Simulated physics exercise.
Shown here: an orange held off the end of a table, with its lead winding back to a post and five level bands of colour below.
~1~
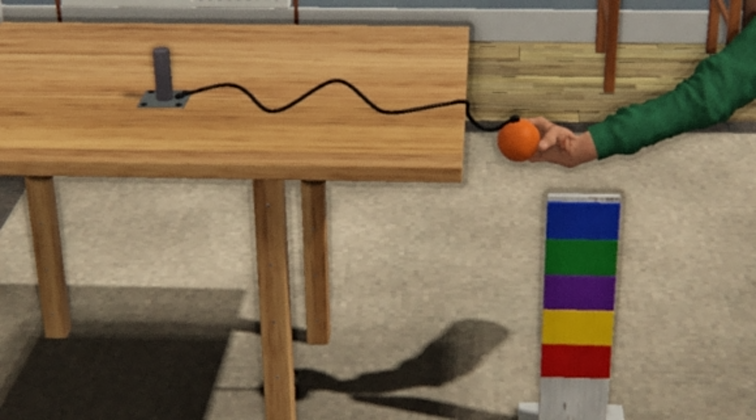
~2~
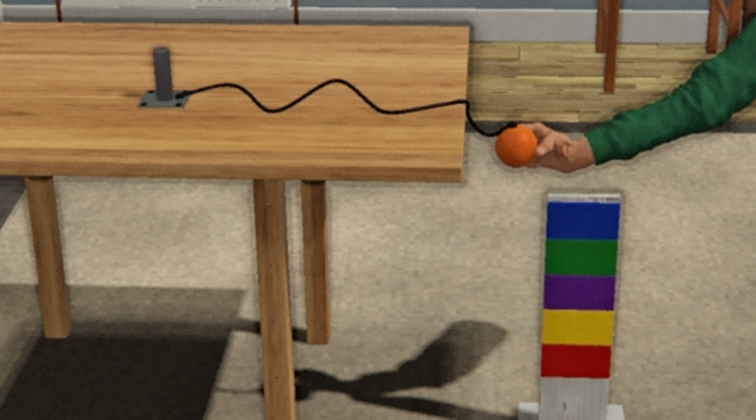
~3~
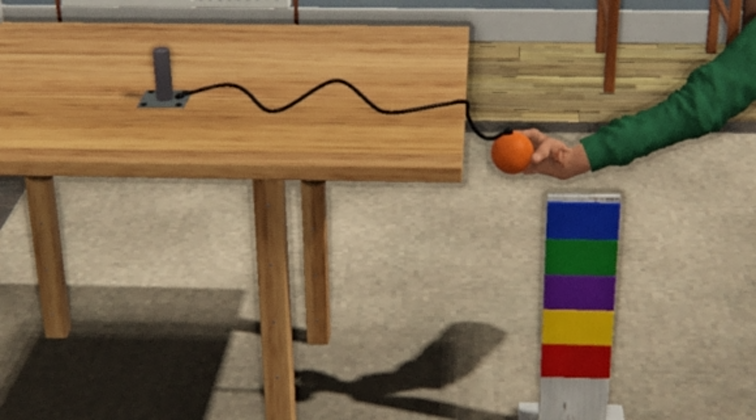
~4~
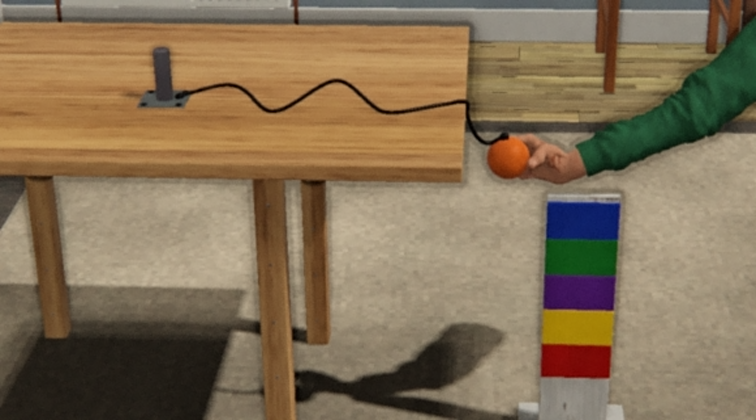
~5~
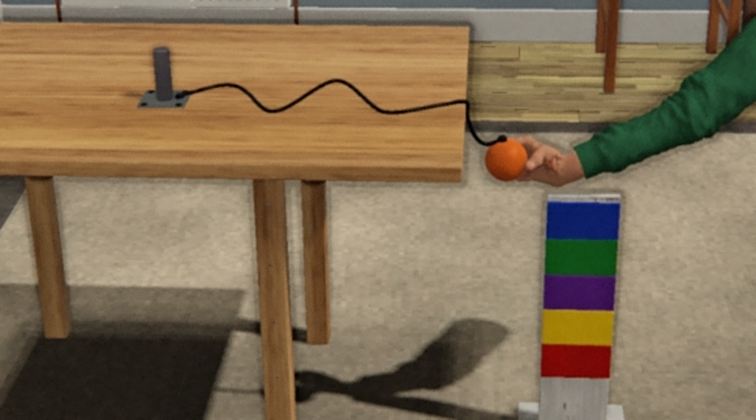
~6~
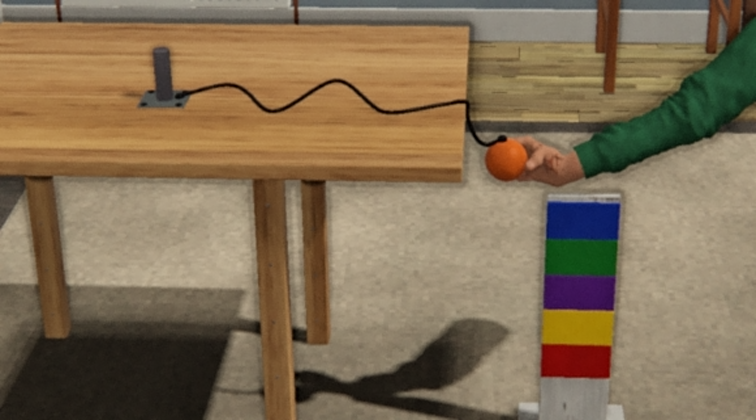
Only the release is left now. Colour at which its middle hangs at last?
The yellow one.
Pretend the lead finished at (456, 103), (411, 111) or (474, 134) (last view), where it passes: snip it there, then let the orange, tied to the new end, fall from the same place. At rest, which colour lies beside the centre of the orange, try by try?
In turn it lines up with green, blue and purple.
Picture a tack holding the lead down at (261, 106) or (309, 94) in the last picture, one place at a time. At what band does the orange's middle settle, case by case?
Note: Try 1 purple; try 2 green.
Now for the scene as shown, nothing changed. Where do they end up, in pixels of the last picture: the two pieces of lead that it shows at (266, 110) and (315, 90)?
Near (321, 100) and (402, 101).
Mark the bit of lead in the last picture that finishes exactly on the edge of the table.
(355, 90), approximately.
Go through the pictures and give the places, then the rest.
Orange (519, 140); blue (583, 222); green (581, 259); purple (579, 294); yellow (578, 329); red (576, 362), in the first picture.
Orange (516, 146); lead through (213, 87) (263, 108) (318, 88) (367, 101) (439, 106), in the second picture.
Orange (512, 153), in the third picture.
Orange (508, 158); lead through (213, 87) (263, 108) (318, 88) (367, 101) (439, 106), in the fourth picture.
Orange (506, 160), in the fifth picture.
Orange (506, 160); lead through (213, 87) (263, 108) (318, 88) (367, 101) (439, 106), in the sixth picture.
Early on, orange near (478, 312); level with yellow.
Midway, orange near (455, 326); level with yellow.
Finally, orange near (460, 327); level with yellow. Its centre hangs level with the yellow band.
